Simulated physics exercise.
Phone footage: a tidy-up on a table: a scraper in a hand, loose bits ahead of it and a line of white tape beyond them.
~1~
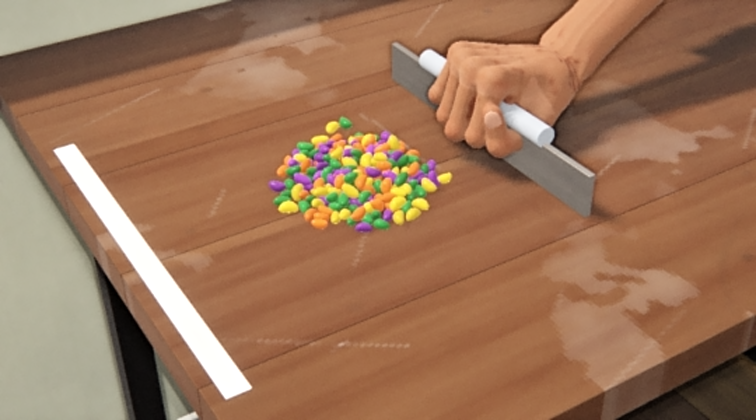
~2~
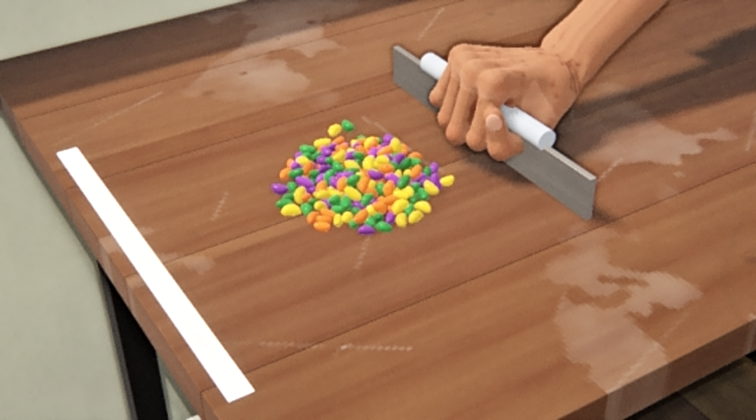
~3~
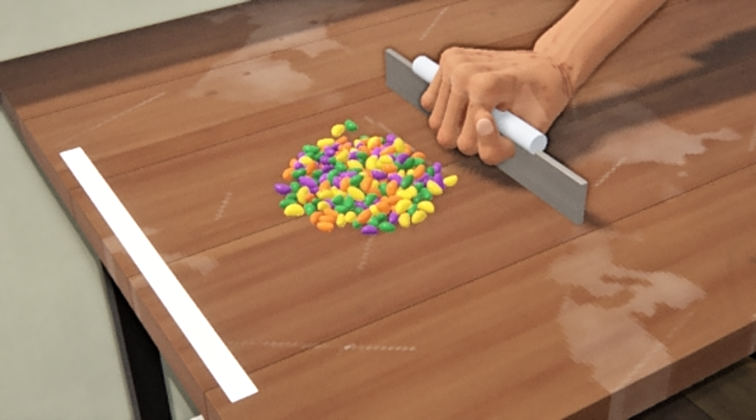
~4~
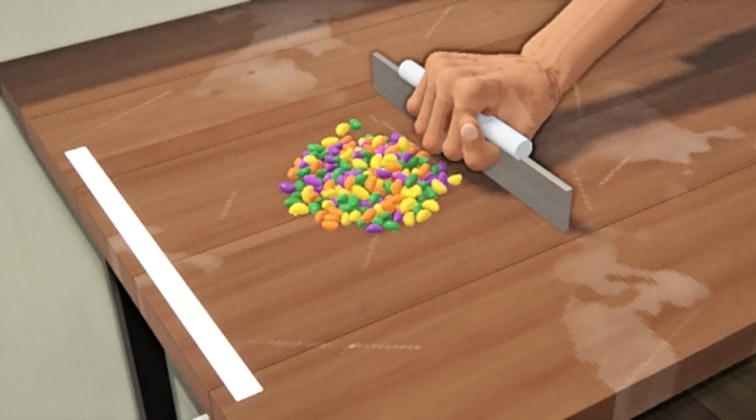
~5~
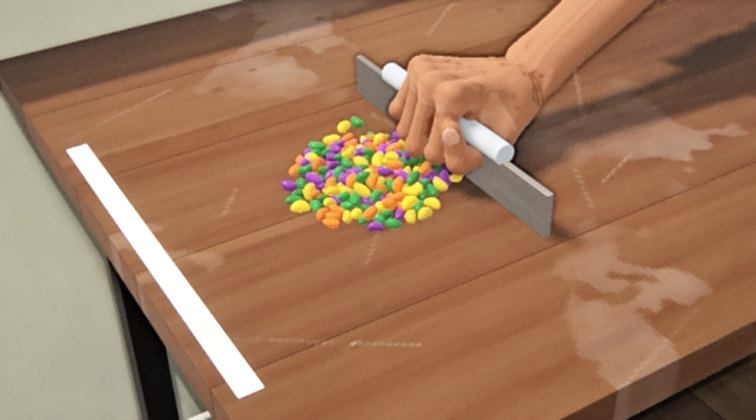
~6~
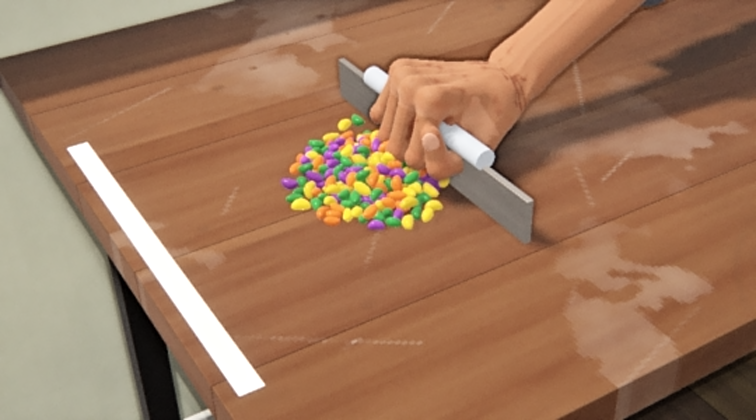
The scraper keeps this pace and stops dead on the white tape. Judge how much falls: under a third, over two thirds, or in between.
Over two thirds.
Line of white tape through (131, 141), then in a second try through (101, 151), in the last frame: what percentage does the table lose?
About 40 % and 80 %.
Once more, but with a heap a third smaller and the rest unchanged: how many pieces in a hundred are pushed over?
Near 100 per cent of the pieces.
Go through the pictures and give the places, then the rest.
Scraper (574, 183), at rest; white tape (71, 157), right by the edge; edge at (116, 266); the heap (355, 181), jelly beans, in the first picture.
Scraper (575, 186), in the second picture.
Scraper (566, 191); the heap (361, 184), in the third picture.
Scraper (551, 197), in the fourth picture.
Scraper (533, 202); the heap (367, 180), in the fifth picture.
Scraper (513, 208); white tape (84, 155); edge at (129, 264); the heap (366, 180), about a tenth pushed along, in the sixth picture.
Just after the last frame, scraper still moving, near (285, 167); heap all on the table, its front near (176, 243).
A moment on, scraper stopped at the white tape; heap the larger part over the edge.
Further on, scraper stopped at the white tape; heap almost all over the edge.
When it is over, scraper stopped at the white tape; heap almost all over the edge.
